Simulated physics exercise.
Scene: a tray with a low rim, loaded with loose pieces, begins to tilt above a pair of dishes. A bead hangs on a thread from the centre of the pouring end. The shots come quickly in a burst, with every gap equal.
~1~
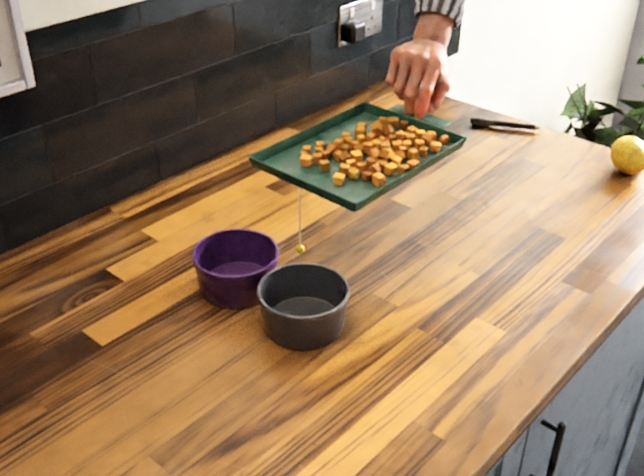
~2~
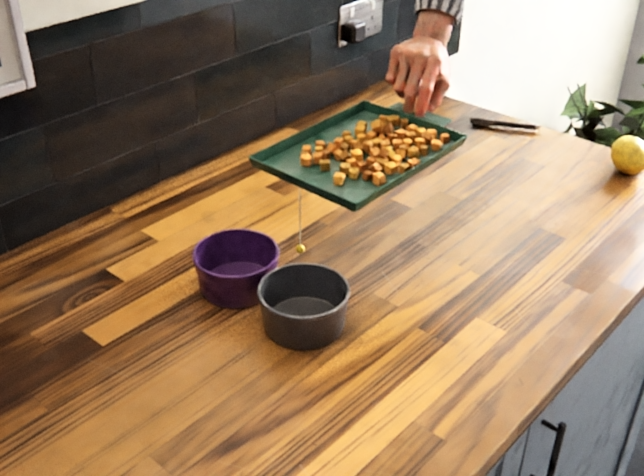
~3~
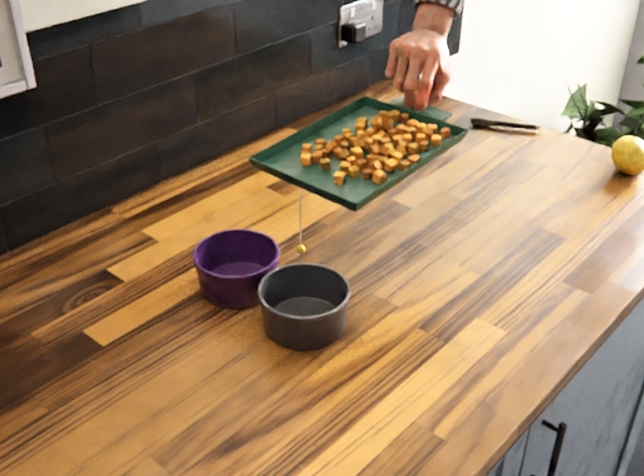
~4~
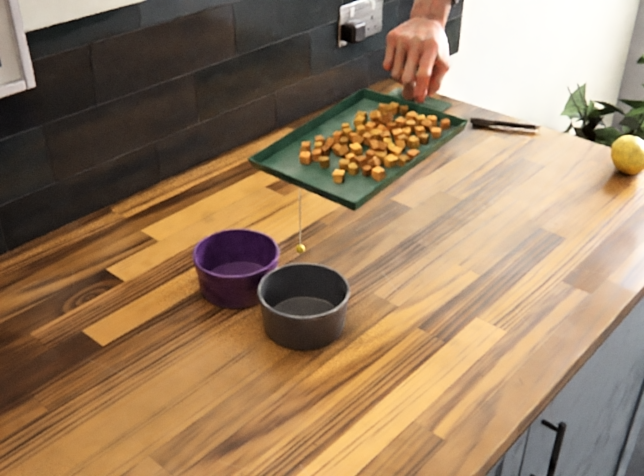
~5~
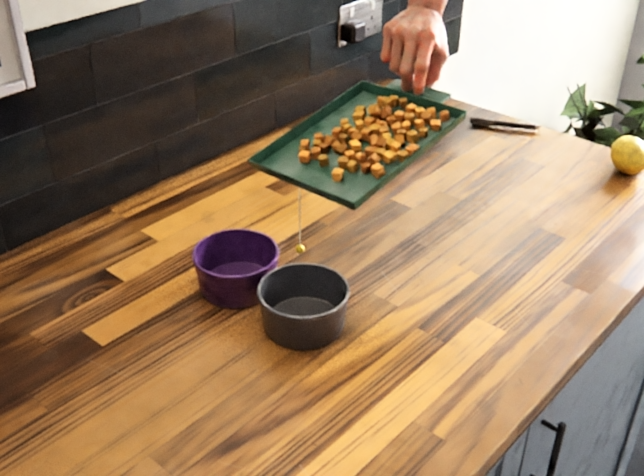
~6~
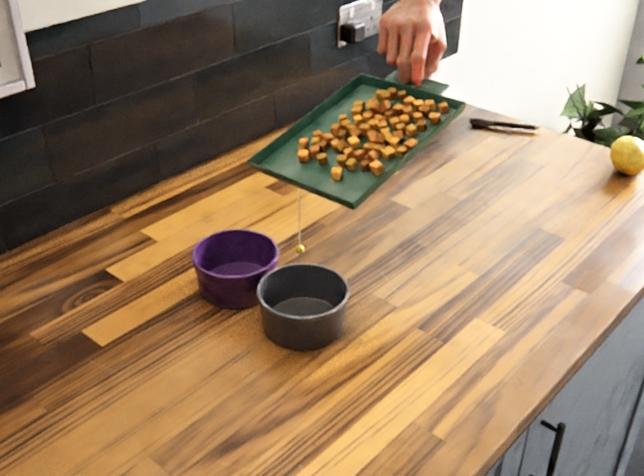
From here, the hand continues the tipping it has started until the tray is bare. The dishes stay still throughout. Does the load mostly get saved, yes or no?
Yes, most of it is saved.
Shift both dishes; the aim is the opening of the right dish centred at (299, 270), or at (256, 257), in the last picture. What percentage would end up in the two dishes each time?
Respectively 70 % and 80 %.
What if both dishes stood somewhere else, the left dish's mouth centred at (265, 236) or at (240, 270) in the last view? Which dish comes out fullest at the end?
First place: The leftmost one; second place: The leftmost one.
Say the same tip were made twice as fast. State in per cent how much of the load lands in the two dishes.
That works out at roughly 90 per cent.
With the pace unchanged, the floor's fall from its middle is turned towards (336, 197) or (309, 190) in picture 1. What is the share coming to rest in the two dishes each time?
Roughly 50 per cent, and 80 per cent.
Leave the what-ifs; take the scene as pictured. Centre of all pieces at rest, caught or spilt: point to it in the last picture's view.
Around (241, 289).
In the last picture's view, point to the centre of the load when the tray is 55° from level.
I'd put the middle close to (299, 154).
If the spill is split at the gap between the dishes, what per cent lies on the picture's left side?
Looks like close to 100 per cent of it.
Just after the last frame, tray tipped steeply; almost all on the tray; just a few in the air.
A moment on, tray tipped right over; the larger part on the tray; just a few in the right dish; about a tenth in the left dish; just a few in the air.
Further on, tray tipped past a quarter turn; roughly a quarter in the right dish; roughly half in the left dish; roughly a quarter outside both.
When it is over, tray tipped past a quarter turn; roughly a quarter in the right dish; roughly half in the left dish; roughly a quarter outside both.
